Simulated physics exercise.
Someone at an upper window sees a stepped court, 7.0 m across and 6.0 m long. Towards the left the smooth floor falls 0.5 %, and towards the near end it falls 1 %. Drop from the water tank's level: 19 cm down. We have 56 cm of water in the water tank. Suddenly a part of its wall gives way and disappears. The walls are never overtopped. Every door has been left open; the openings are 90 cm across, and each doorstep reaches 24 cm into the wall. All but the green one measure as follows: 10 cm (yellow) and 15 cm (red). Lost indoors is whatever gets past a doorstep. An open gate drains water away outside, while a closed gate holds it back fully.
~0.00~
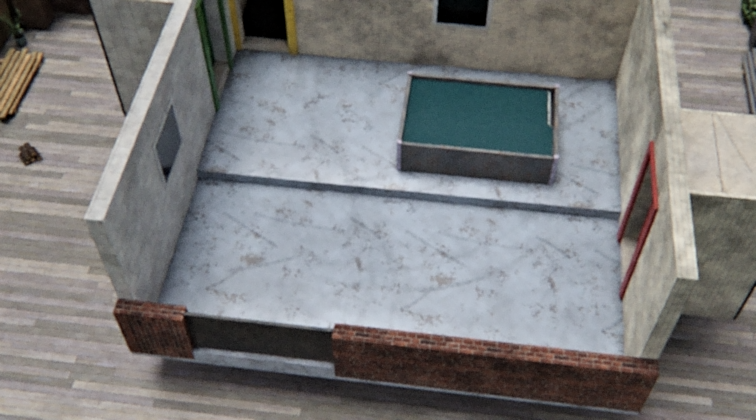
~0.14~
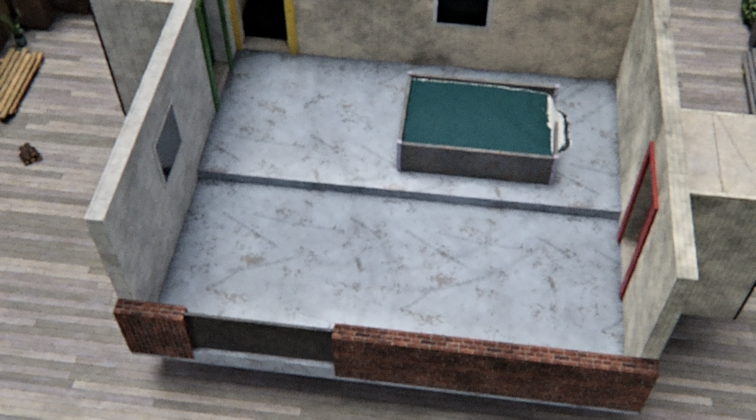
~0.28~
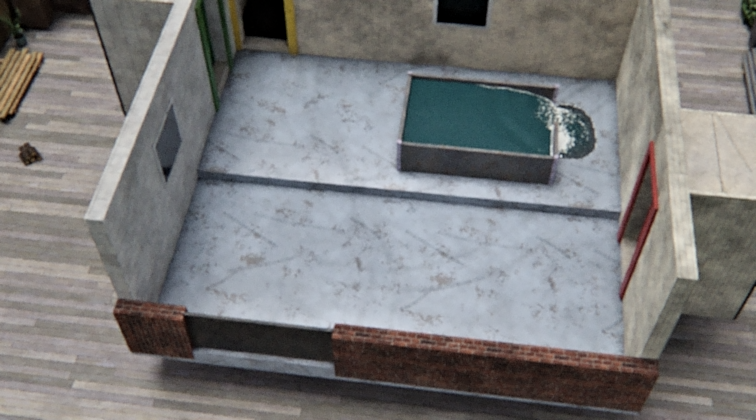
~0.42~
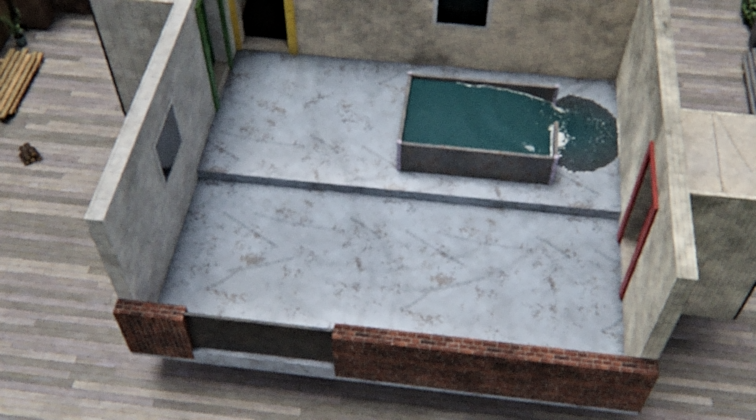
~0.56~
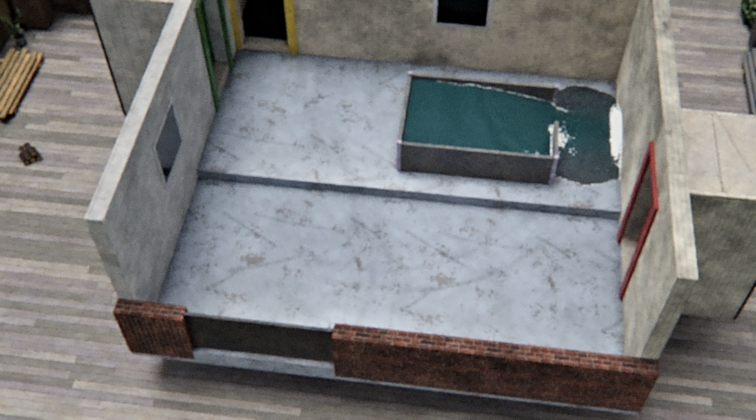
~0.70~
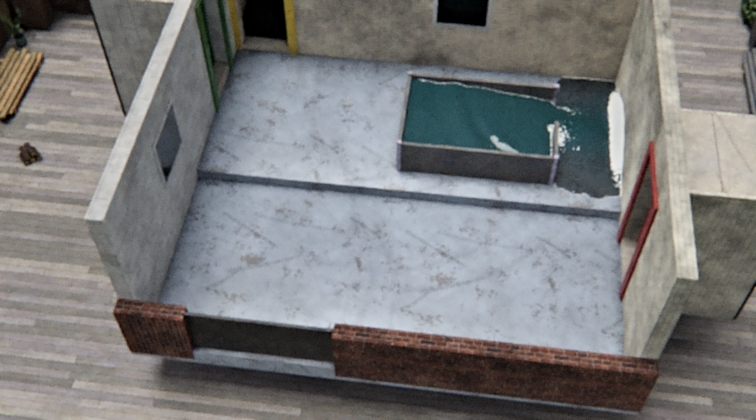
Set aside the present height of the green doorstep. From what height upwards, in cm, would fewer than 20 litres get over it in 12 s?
About 10 cm.
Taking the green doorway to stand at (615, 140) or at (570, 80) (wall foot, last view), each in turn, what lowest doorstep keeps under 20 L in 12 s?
Minimums: Roughly 31 cm and 21 cm.
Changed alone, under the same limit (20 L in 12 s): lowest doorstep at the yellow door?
Yellow would need about 7.5 cm on its own.
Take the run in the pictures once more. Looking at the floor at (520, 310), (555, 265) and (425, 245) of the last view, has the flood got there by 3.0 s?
Taking the spots one by one: Swamped, swamped, untouched.
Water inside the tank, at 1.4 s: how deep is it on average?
Around 44 centimetres.
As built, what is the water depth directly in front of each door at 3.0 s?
Door by door in cm - yellow 0, red 4, green 0.
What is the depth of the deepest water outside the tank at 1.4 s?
44 cm.
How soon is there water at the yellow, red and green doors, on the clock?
Yellow 4.0 s, red 1.3 s, green 4.0 s.
After 1.4 s water covers 10 % of the floor, deepest (44 cm) near (609, 89); it has not reached the green door.
After 3.0 s water covers 35 % of the floor, deepest (30 cm) near (609, 89); it has not reached the green door.
After 12.0 s water covers 85 % of the floor, deepest (12 cm) near (149, 332); 6 cm at the green door, 0 litres in over its 22 cm doorstep.
At the green door as built, the water arrived by 4.2 s and peaked near 14 cm at 5.2 s.
Run again over the same 12 s with other heights there, 29 litres in over 9 cm, 7 litres over 12 cm. The limit of 20 litres is kept from about 10 cm up.
